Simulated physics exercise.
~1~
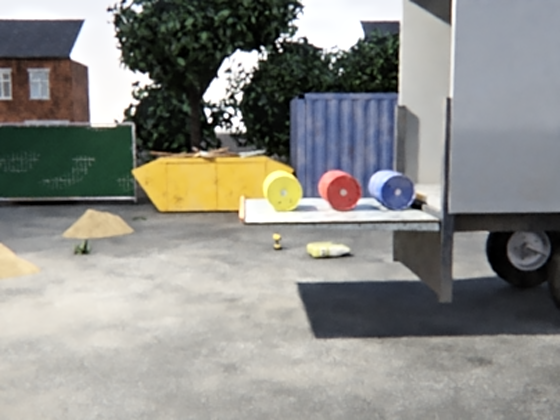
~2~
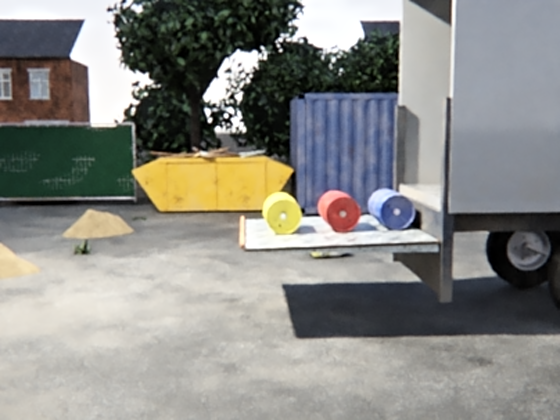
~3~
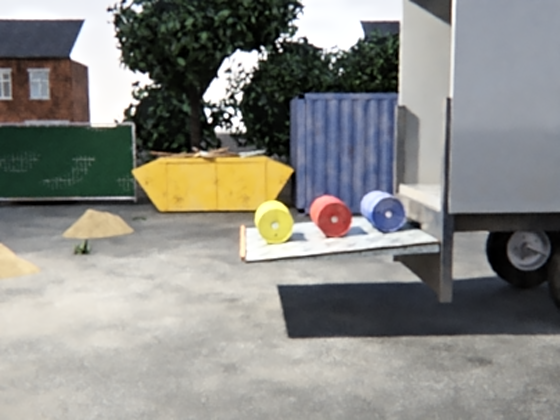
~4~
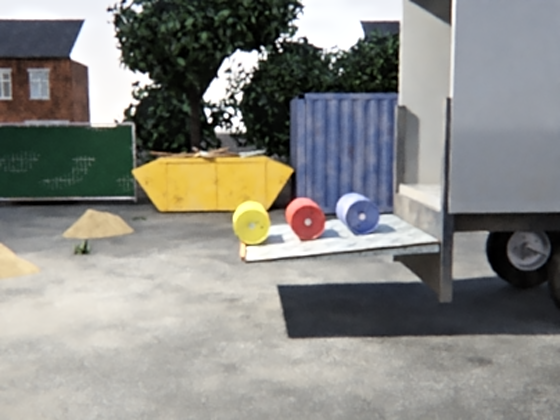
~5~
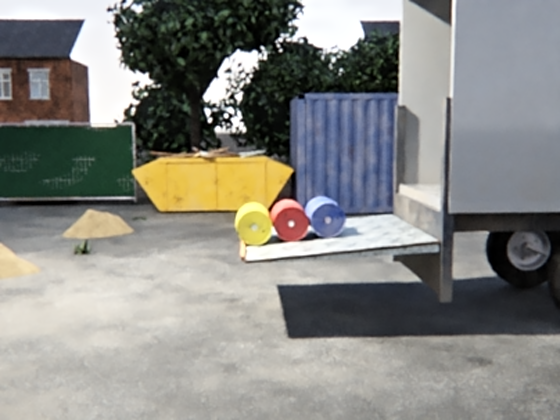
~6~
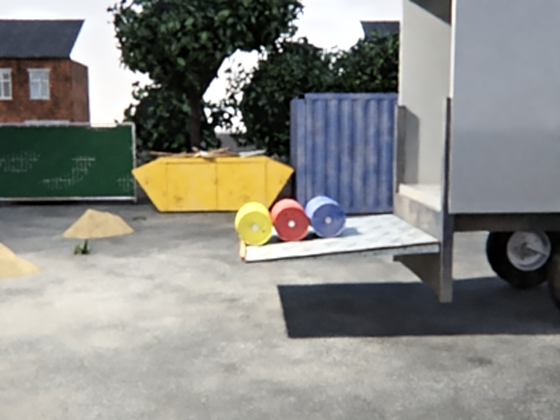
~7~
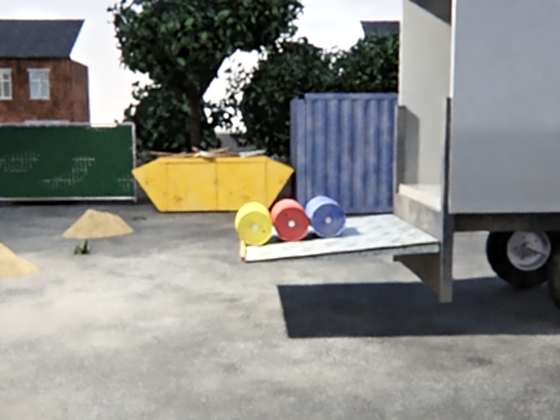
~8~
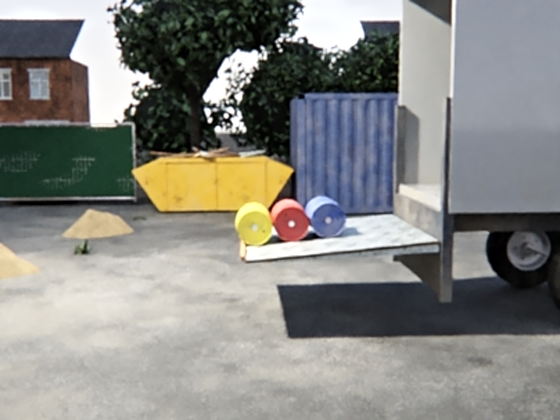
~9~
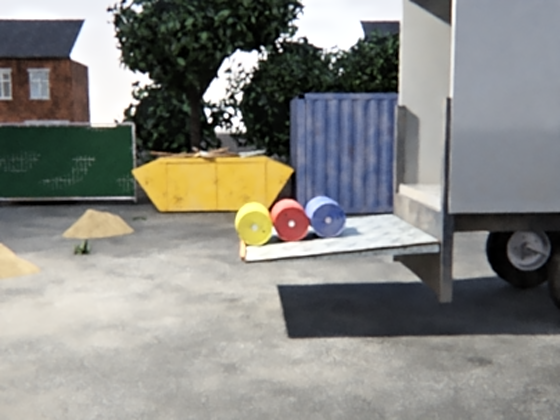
The clip shows yellow, red and blue kegs on a platform at the back of a lorry, which lowers slightly and tilts down to the left. The kegs roll left until the yellow one stops near the outer edge, and all three rest together on the platform.
